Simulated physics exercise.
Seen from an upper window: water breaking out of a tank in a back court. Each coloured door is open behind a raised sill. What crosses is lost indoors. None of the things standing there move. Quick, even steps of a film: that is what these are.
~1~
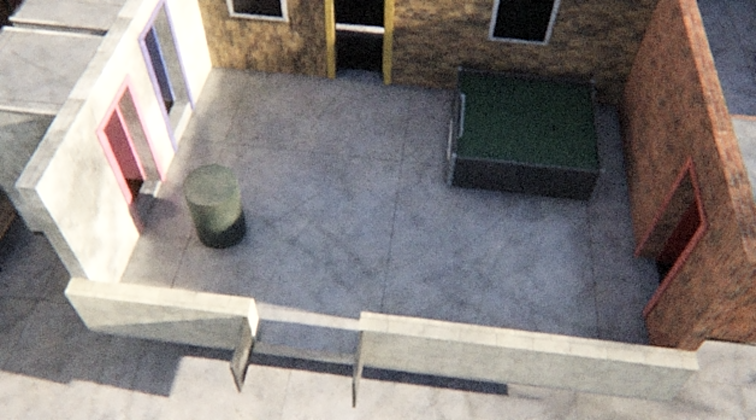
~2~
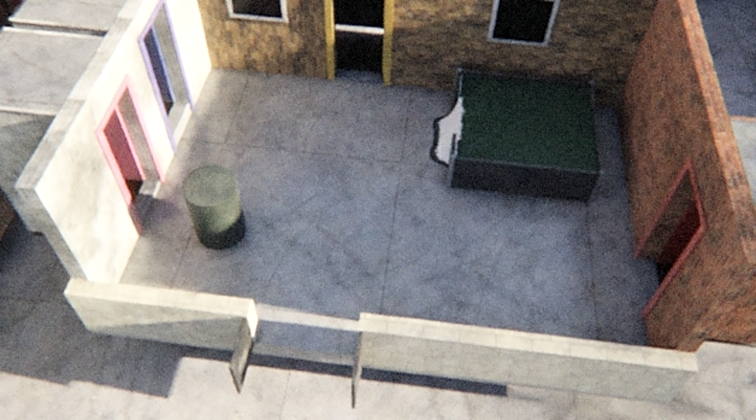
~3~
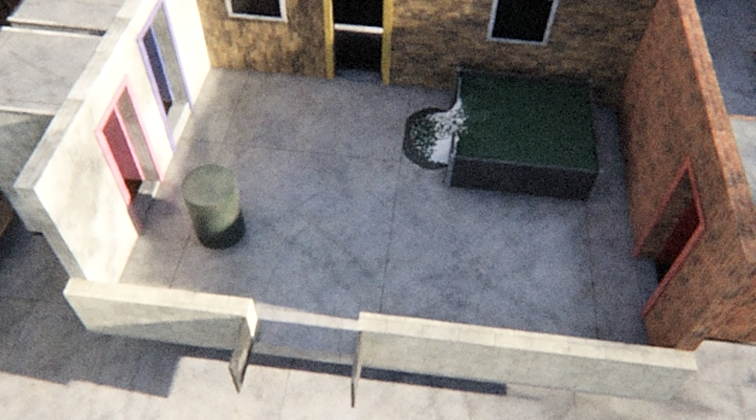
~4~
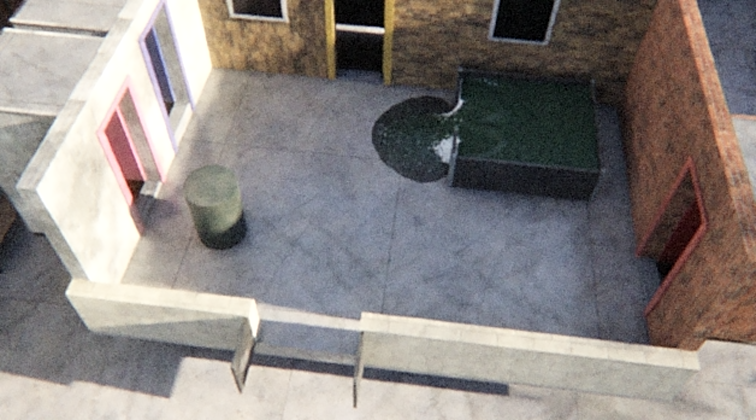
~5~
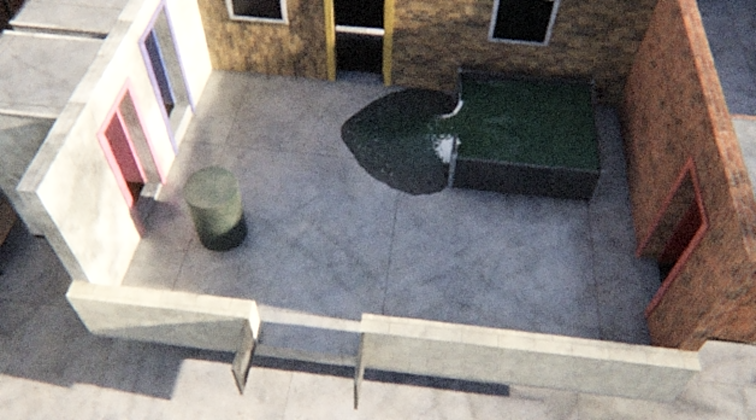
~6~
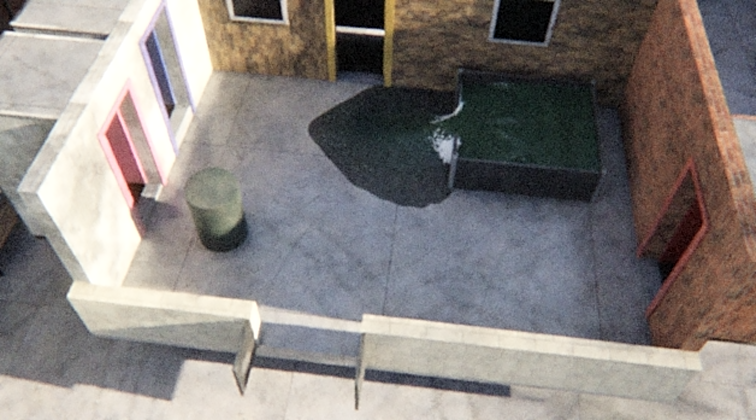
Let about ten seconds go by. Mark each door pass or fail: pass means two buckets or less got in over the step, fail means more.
Red door - pass, blue door - pass, pink door - fail, yellow door - fail.
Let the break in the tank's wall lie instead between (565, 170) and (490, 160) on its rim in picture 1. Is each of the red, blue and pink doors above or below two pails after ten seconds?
Lab note - red door: Above the mark; blue door: Short of the mark; pink door: Short of the mark.
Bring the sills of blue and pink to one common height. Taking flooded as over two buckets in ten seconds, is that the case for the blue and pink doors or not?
Door by door, the blue one admits more and the pink one admits less.
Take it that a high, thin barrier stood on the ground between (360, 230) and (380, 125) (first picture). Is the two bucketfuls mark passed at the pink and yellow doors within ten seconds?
With the barrier up, the pink one remains short of it and the yellow one goes past it.
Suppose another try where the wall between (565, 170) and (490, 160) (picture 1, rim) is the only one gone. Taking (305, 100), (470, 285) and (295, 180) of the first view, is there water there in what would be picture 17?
Going in your order, I'd say still bare, then drenched, then still bare.
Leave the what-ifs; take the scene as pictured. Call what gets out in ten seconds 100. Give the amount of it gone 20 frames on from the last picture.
It comes to around 30 per cent.
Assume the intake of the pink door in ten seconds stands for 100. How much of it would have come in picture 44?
Around 75 in a hundred.
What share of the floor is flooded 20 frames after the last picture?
Roughly 55 %.
A moment on, water covers 30 % of the floor; the red door not reached, the blue door not reached, the pink door not reached, the yellow door under two buckets in.
Next, water covers 45 % of the floor; the red door not reached, the blue door wet at the sill, nothing in, the pink door wet at the sill, nothing in, the yellow door over two buckets in.
Then, water covers 55 % of the floor; the red door not reached, the blue door wet at the sill, nothing in, the pink door over two buckets in, the yellow door over two buckets in.
Later, water covers 60 % of the floor; the red door not reached, the blue door wet at the sill, nothing in, the pink door over two buckets in, the yellow door over two buckets in.
In the end, water covers 95 % of the floor; the red door wet at the sill, nothing in, the blue door wet at the sill, nothing in, the pink door far over two buckets in, the yellow door far over two buckets in.
